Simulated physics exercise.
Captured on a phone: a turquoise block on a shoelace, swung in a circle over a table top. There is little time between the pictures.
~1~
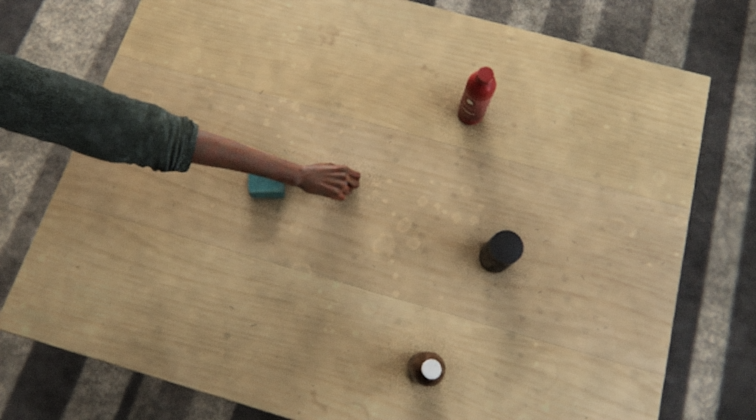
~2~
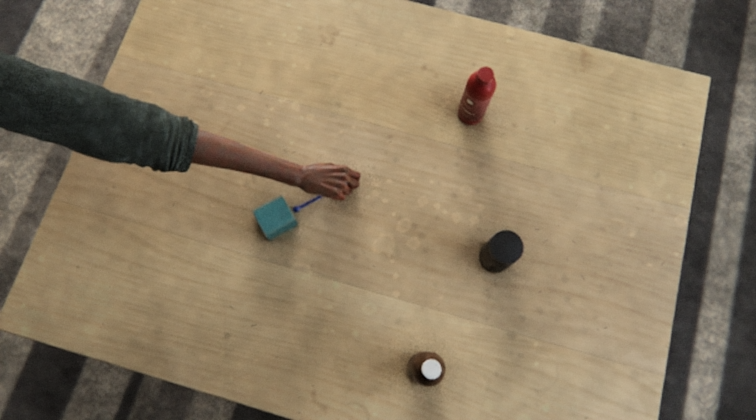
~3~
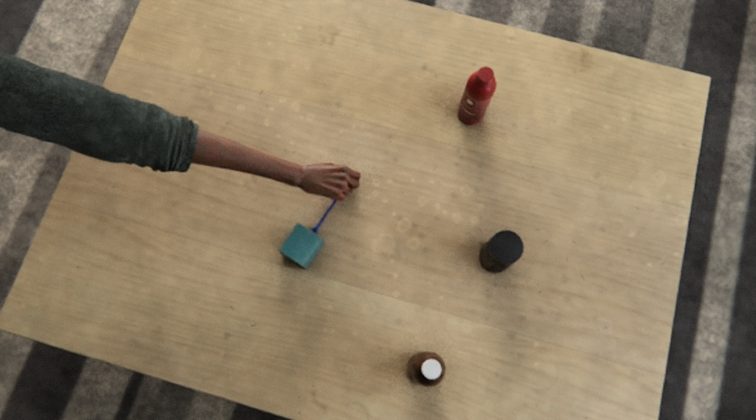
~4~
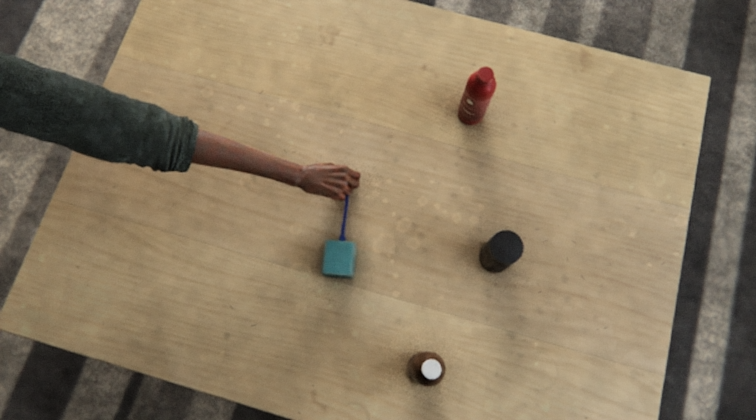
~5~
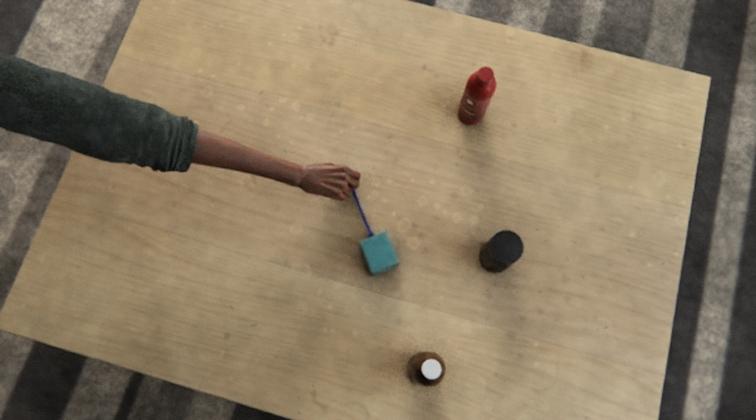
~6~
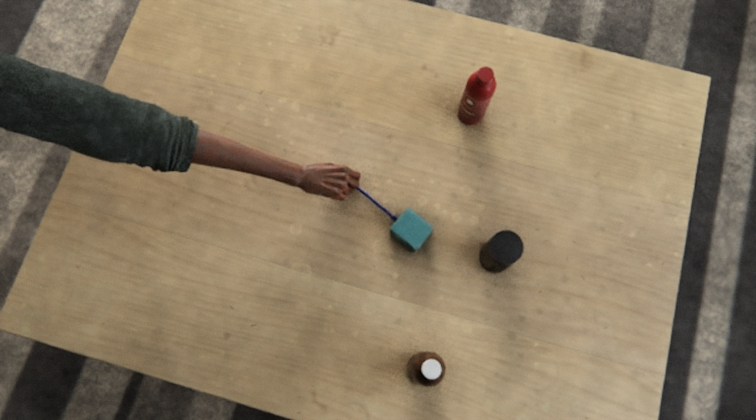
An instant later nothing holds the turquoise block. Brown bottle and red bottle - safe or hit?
Brown bottle - safe; red bottle - hit.
Then, 0.08 s past the final frame, block near (449, 167).
Then, 0.20 s past the final frame, block near (483, 132); red bottle pushed aside.
When it is over, block near (495, 132); red bottle pushed aside. The brown bottle stays untouched and the red bottle gets hit.
